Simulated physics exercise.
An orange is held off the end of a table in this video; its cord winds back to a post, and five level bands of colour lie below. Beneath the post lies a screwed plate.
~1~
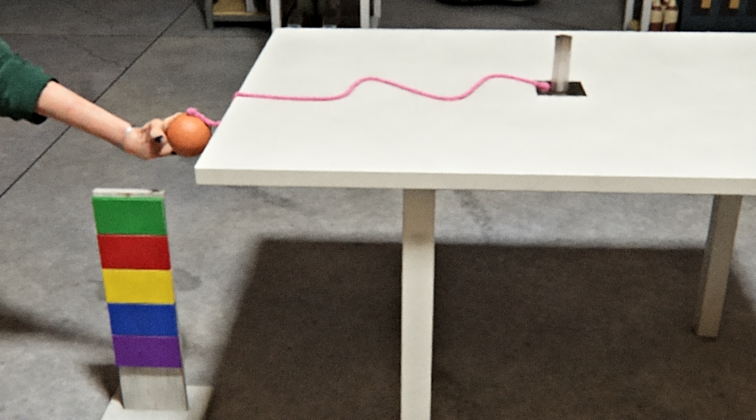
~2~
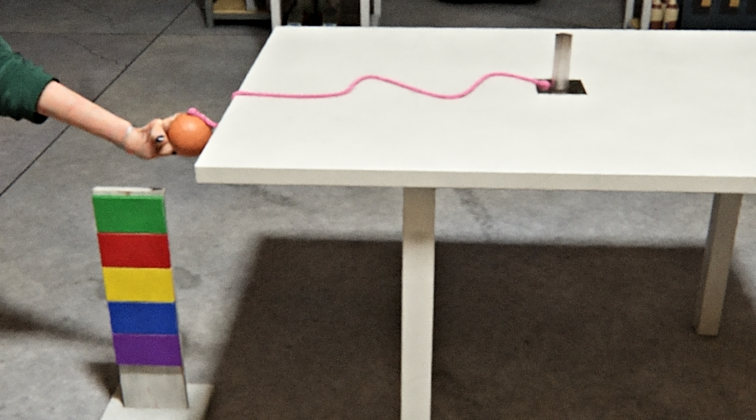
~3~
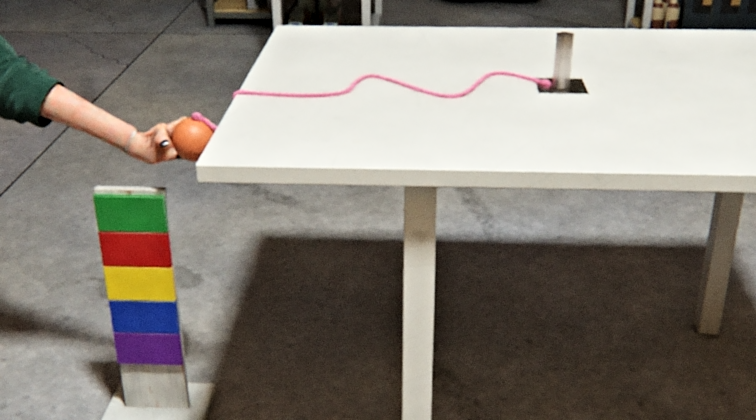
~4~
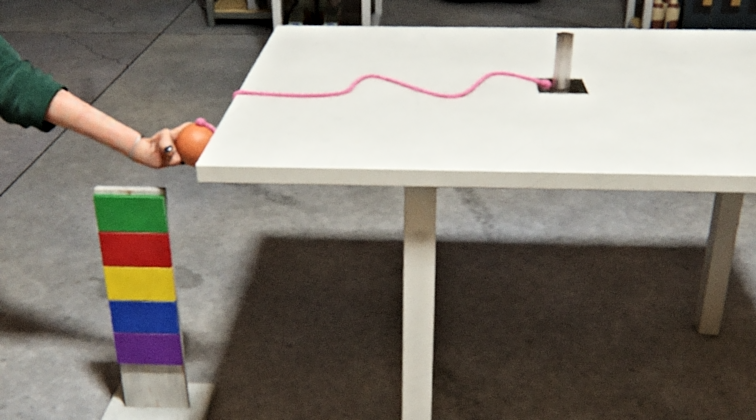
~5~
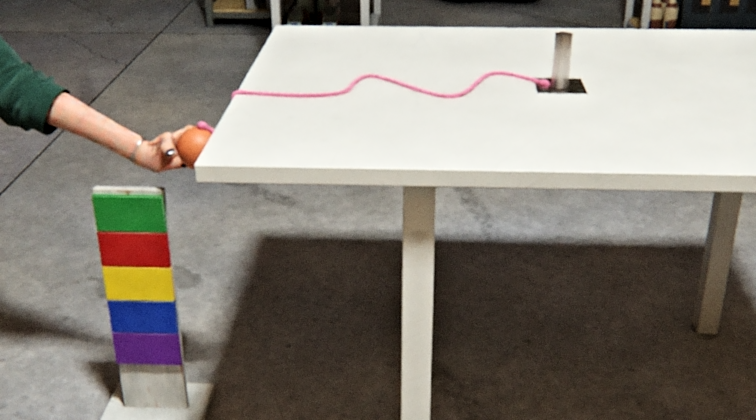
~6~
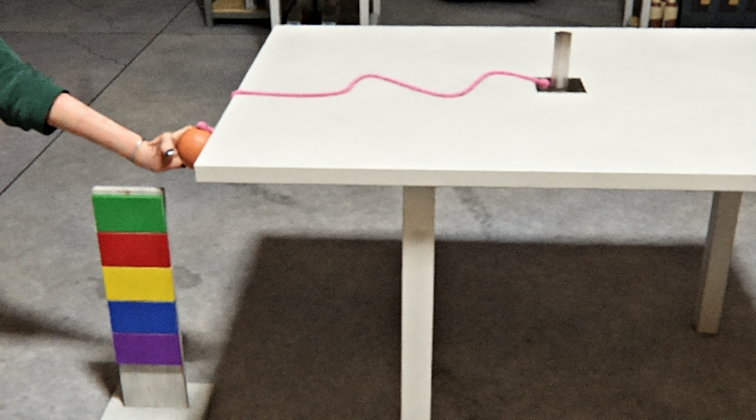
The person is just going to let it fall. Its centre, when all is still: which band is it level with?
It is level with the yellow band.
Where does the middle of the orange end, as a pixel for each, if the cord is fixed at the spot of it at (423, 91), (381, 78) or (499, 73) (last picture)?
(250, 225), (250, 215), (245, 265).
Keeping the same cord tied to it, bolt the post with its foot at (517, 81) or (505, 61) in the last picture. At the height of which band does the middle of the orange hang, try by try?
For the first try, blue; for the second, blue.
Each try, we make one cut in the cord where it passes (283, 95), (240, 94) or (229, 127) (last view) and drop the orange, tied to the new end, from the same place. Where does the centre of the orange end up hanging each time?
The pixels are (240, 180), (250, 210) and (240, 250), in the order of the tries.
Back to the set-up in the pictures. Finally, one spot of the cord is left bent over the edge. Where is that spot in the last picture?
That spot is roughly at (349, 89).
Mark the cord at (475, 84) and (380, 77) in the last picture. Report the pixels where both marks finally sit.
They finish close to (440, 85) and close to (299, 87).
Soon after, orange near (214, 266); level with red.
Then, orange near (277, 272); level with yellow.
Further on, orange near (238, 282); level with yellow.
At rest, orange near (250, 282); level with yellow. The yellow one.
